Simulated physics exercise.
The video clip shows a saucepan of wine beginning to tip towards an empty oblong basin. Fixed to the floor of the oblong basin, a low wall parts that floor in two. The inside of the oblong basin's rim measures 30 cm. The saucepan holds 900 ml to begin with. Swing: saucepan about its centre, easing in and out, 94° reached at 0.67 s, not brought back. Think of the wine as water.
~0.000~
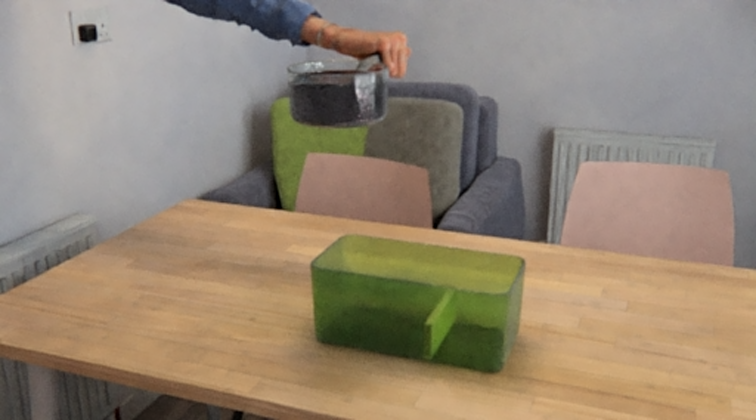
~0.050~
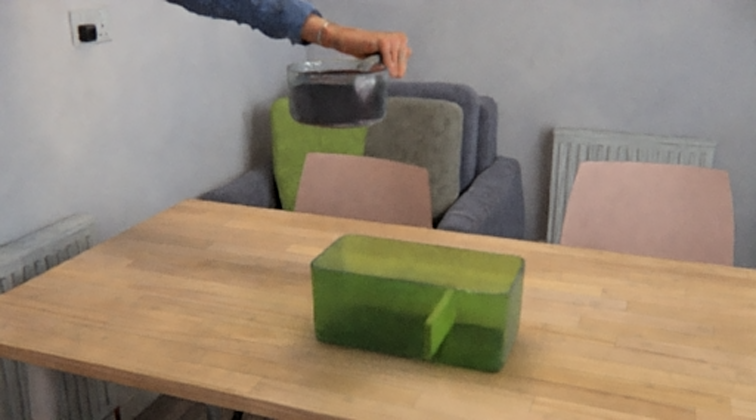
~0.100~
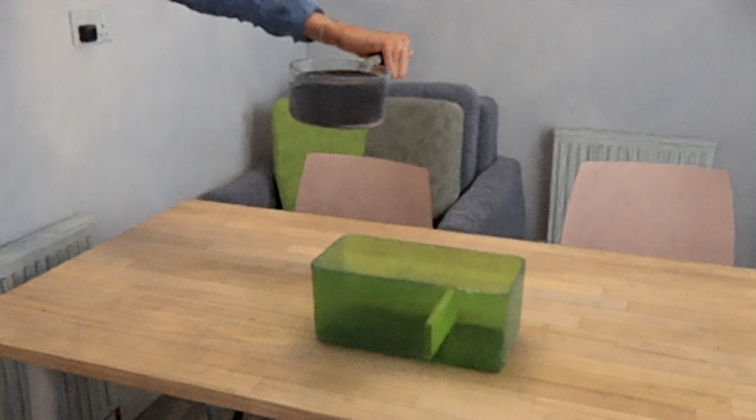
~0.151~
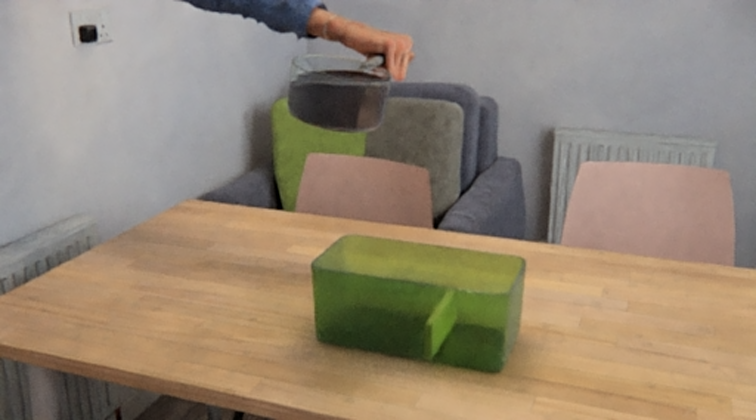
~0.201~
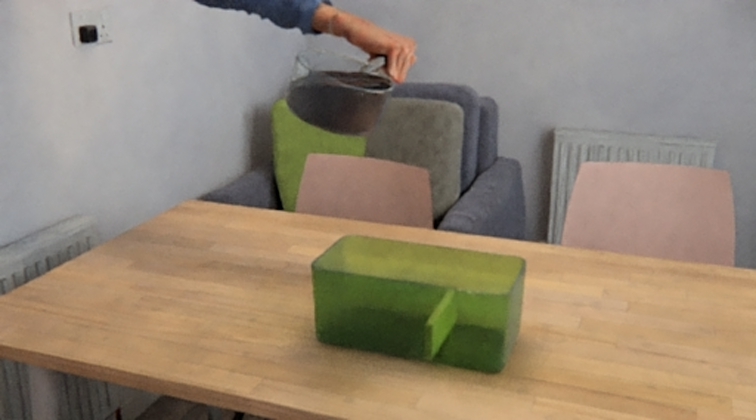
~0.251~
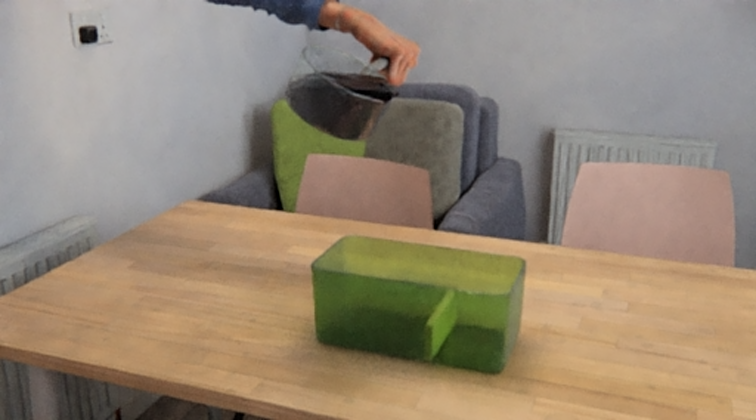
The clip shows a hand holding a clear saucepan of dark wine above a wooden table with a green, see-through oblong basin split by a low wall. The pan stays nearly level, then tilts clockwise, its right side dipping.
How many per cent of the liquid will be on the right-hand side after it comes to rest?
Some 44 per cent will be on the right-hand side.
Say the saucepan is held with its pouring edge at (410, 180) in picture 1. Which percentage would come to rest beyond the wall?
40 %.
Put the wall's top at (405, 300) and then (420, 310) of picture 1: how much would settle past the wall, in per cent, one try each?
Roughly 90 per cent, then 80 per cent.
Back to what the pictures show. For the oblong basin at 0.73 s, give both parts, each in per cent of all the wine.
I'd say some 24 in a hundred on the left and 46 on the right.
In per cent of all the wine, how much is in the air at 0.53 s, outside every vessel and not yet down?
Roughly 56 percent.
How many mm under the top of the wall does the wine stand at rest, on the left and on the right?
Left: Roughly 38 mm; right: Roughly 30 mm.
Then, 0.53 s in, the tilt is 84° and 37 per cent is still to pour, 4 is left of the wall and 4 right of it.
Then, 0.73 s in, the tilt is 94° and 11 per cent is still to pour, 24 is left of the wall and 46 right of it.
Then, 0.94 s in, the tilt is 94° and 3 per cent is still to pour, 45 is left of the wall and 43 right of it.
Then, 1.17 s in, the tilt is 94° and 1 per cent is still to pour, 52 is left of the wall and 44 right of it.
Finally, 53 per cent lies left of the wall, 44 right of it and 3 outside.
